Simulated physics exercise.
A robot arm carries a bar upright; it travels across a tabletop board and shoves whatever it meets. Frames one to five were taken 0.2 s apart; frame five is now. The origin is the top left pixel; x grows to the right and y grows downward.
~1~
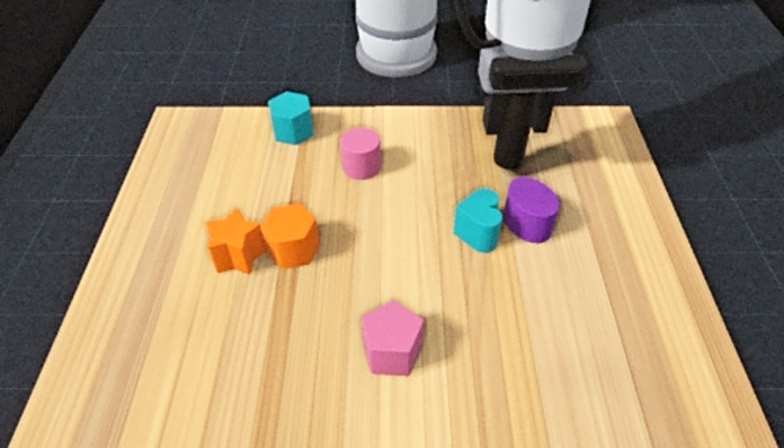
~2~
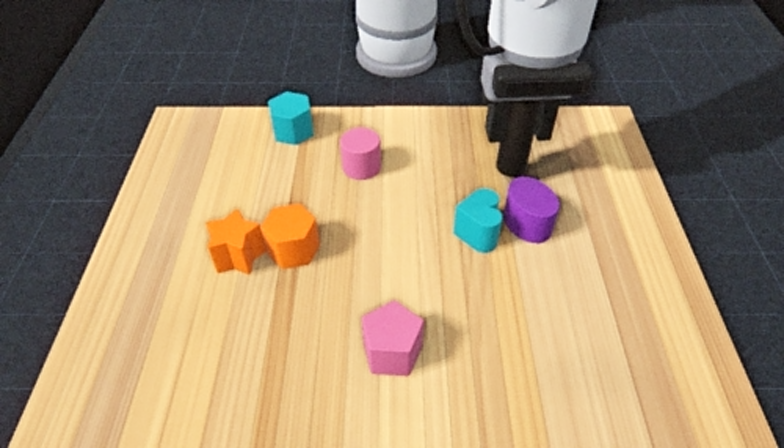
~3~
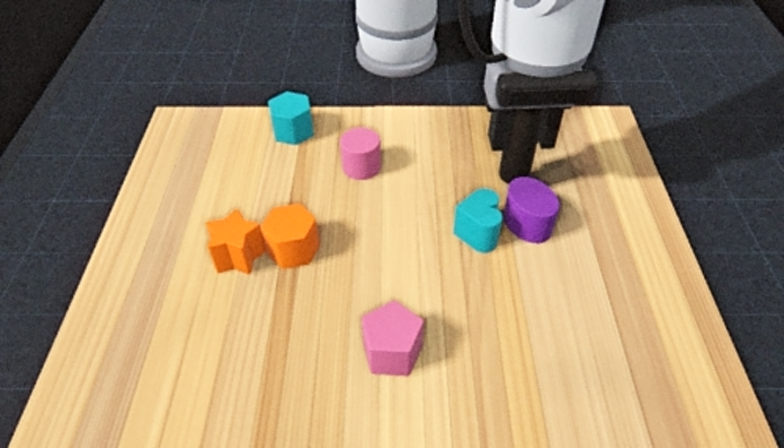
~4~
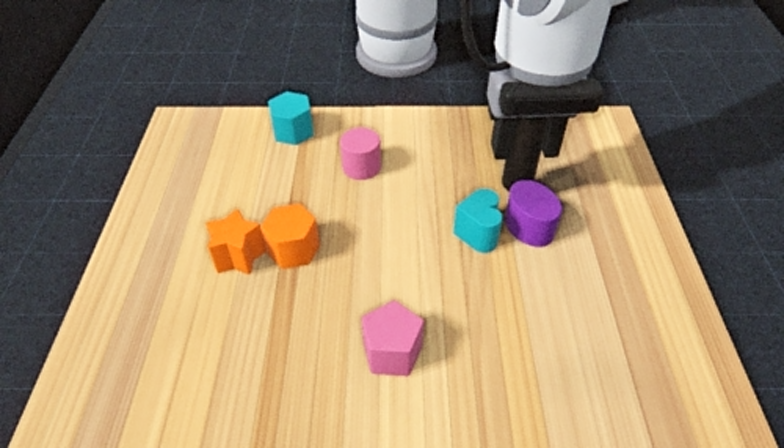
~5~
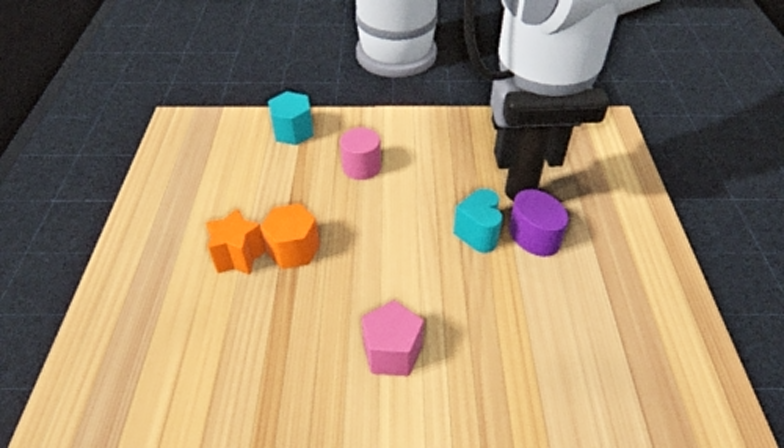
A black-tipped robot arm moved slowly toward the viewer over a wooden board and nudged the purple oval block slightly forward and right, away from the turquoise heart, while the other colored blocks stayed still.
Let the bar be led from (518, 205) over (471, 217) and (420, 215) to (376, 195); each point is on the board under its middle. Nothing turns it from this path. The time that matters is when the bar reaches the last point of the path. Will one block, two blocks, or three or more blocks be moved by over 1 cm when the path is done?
My count: 1.
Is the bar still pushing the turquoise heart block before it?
No - that is not the case.
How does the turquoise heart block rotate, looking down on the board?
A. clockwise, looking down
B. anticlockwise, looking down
I choose B.
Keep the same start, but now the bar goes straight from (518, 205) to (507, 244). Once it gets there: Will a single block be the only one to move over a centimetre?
Yes
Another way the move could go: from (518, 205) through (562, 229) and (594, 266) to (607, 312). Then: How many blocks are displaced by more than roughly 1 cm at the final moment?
One block shifts.
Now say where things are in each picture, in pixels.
Bar tip at (508, 161); block tops, turquoise heart block at (482, 206); purple oval block at (534, 196), in the first frame.
Bar at (511, 169); blocks unchanged, in the second frame.
Bar at (514, 176); blocks unchanged, in the third frame.
Bar at (517, 185); purple oval block at (536, 199), in the fourth frame.
Bar at (520, 194); turquoise heart block at (482, 206); purple oval block at (541, 209), in the fifth frame.
What follows on the original path. One third of the way, bar at (471, 206); turquoise heart block at (468, 219), turned 40° anticlockwise.
Two thirds of the way, bar at (419, 204); turquoise heart block at (462, 222), turned 65° anticlockwise.
At the end, bar at (376, 184); turquoise heart block at (462, 222), turned 65° anticlockwise; purple oval block in place.
